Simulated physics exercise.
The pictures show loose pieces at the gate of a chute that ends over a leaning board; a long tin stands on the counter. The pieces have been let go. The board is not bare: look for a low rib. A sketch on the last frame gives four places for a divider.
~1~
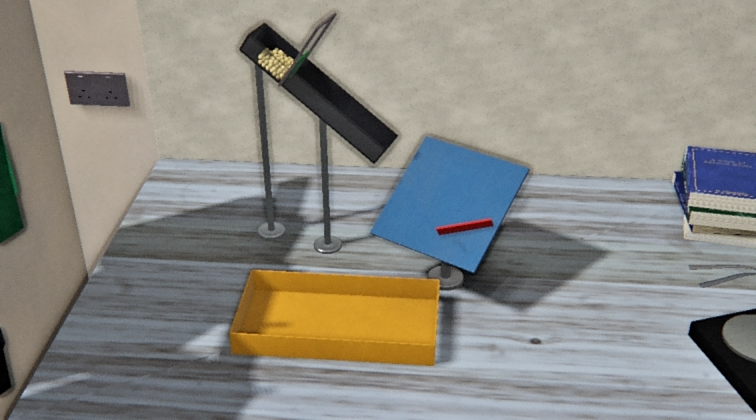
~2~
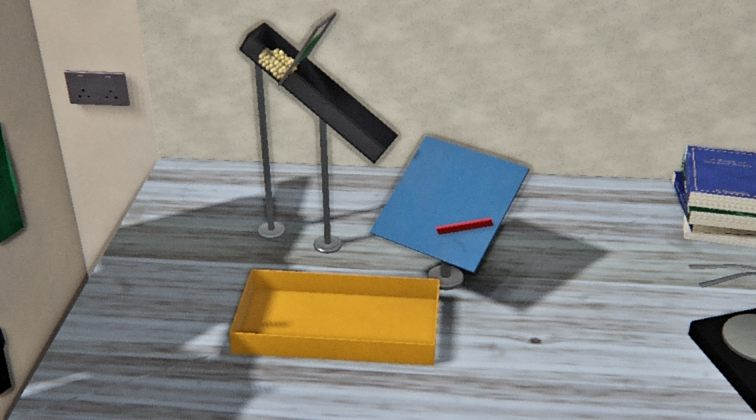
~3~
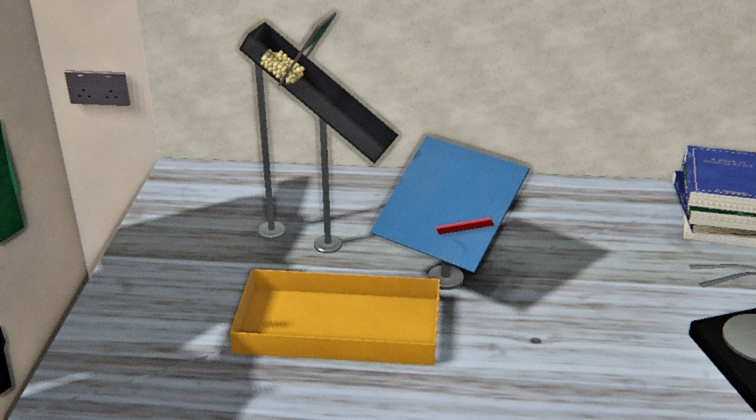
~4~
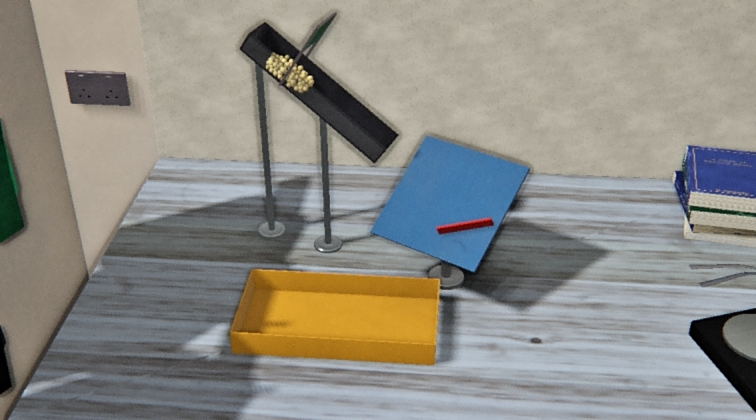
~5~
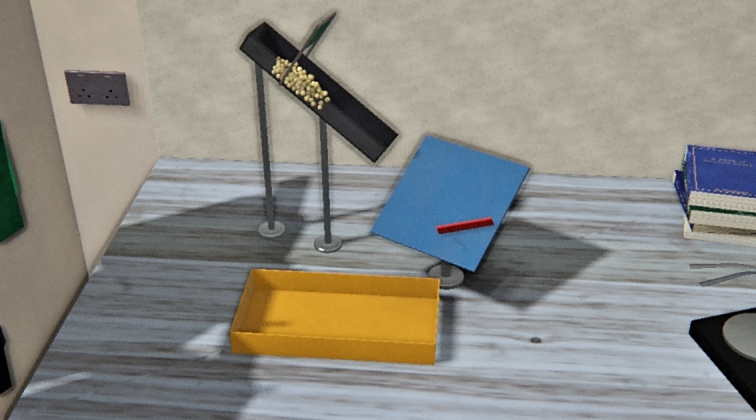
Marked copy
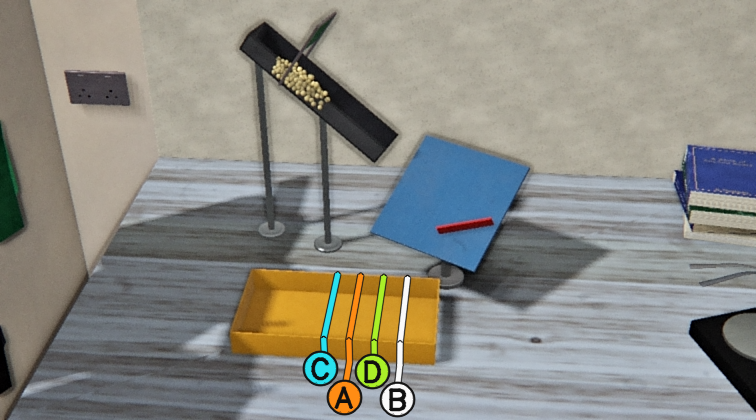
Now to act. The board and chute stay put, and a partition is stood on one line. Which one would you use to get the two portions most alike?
The best line is B.
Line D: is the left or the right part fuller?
Right.
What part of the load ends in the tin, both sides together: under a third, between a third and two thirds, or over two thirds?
It is over two thirds.
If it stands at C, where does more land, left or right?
Right.
On the marked copy, line A crosses the front rim at (348, 339); line B crosses the front rim at (400, 342); line C crosses the front rim at (323, 338); line D crosses the front rim at (374, 341).
For line A, of what is caught, a small part on the left of the divider, nearly all on the right.
For line B, of what is caught, about half on the left of the divider, about half on the right.
For line C, of what is caught, none on the left of the divider, all on the right.
For line D, of what is caught, a small part on the left of the divider, nearly all on the right.
